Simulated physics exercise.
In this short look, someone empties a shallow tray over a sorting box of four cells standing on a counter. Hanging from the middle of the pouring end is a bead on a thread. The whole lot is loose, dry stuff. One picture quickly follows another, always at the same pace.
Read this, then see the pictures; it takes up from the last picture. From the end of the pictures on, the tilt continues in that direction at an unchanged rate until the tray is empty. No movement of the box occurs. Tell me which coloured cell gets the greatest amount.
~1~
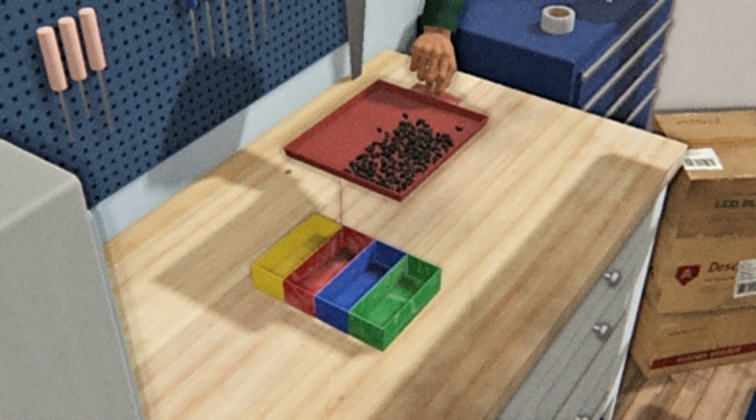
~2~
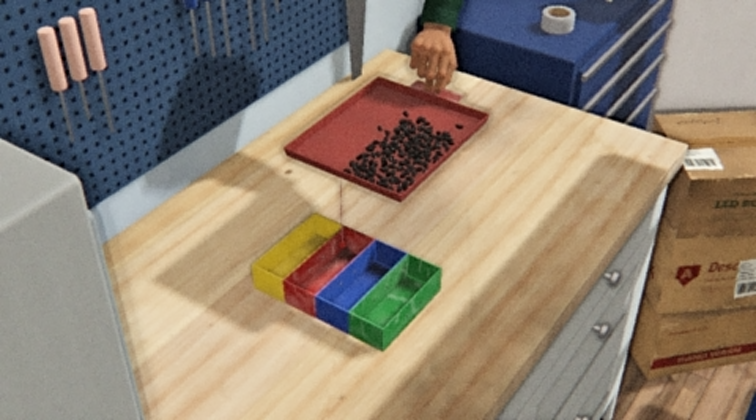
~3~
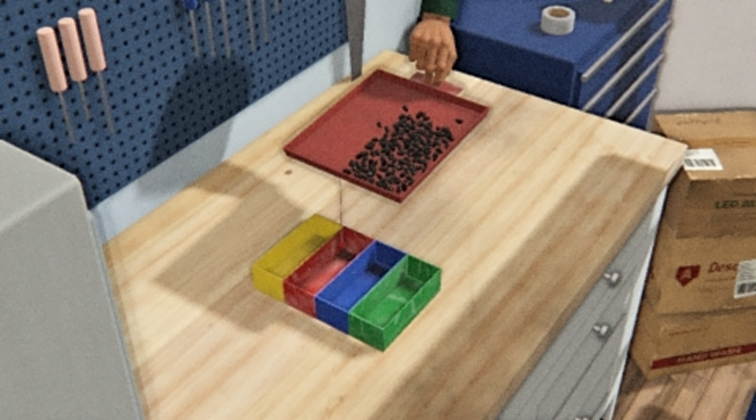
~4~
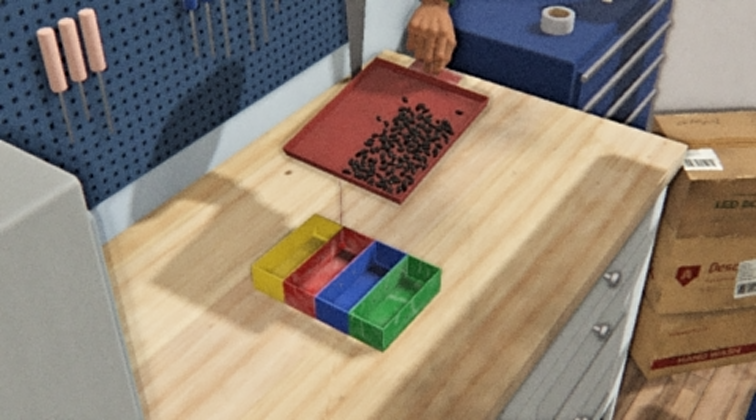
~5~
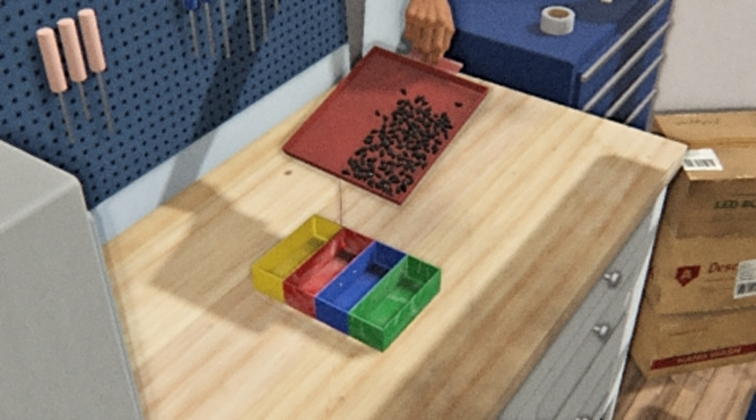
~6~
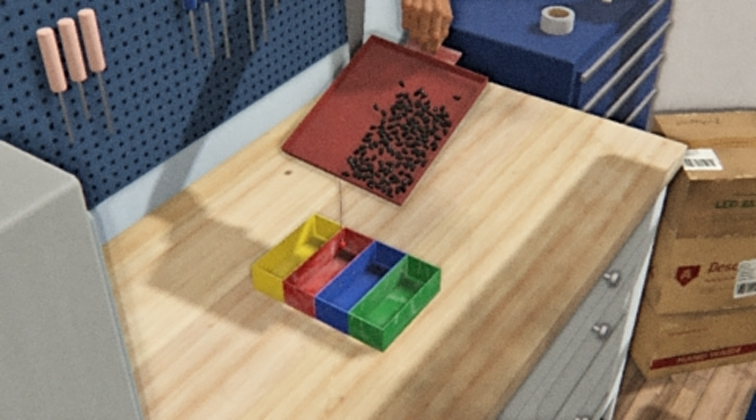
The greatest amount goes to the blue cell.
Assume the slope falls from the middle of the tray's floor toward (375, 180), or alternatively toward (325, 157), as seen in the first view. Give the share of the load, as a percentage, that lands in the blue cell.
Roughly 50 % in the first case and 0 % in the second.
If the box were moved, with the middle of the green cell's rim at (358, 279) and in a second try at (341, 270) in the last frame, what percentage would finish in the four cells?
You'd see roughly 70 per cent first and roughly 50 per cent second.
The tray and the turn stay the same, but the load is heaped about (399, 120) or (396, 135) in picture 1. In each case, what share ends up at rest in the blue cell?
About 30 % and 40 %.
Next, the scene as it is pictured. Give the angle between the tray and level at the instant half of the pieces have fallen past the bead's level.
I'd put it at about 105 degrees.
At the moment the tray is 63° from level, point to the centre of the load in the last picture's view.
The middle of the pieces lands at roughly (378, 160).
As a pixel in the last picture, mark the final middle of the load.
The centre ends up roughly at (348, 304).
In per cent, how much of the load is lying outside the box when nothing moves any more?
Roughly 0 percent.
Soon after the last picture, tray tipped steeply; nearly all on the tray; a stray few falling or outside the box.
A little later, tray tipped past a quarter turn; about a third on the tray; a small part in the blue cell; a small part in the green cell; a small part in the red cell; about a quarter falling or outside the box.
Later still, tray tipped past a quarter turn; about a third in the blue cell; about a quarter in the red cell; about a quarter in the green cell; a stray few in the yellow cell; a stray few falling or outside the box.
At rest, tray tipped past a quarter turn; about a third in the blue cell; about a quarter in the red cell; about a quarter in the green cell; a stray few in the yellow cell; a stray few outside the box.
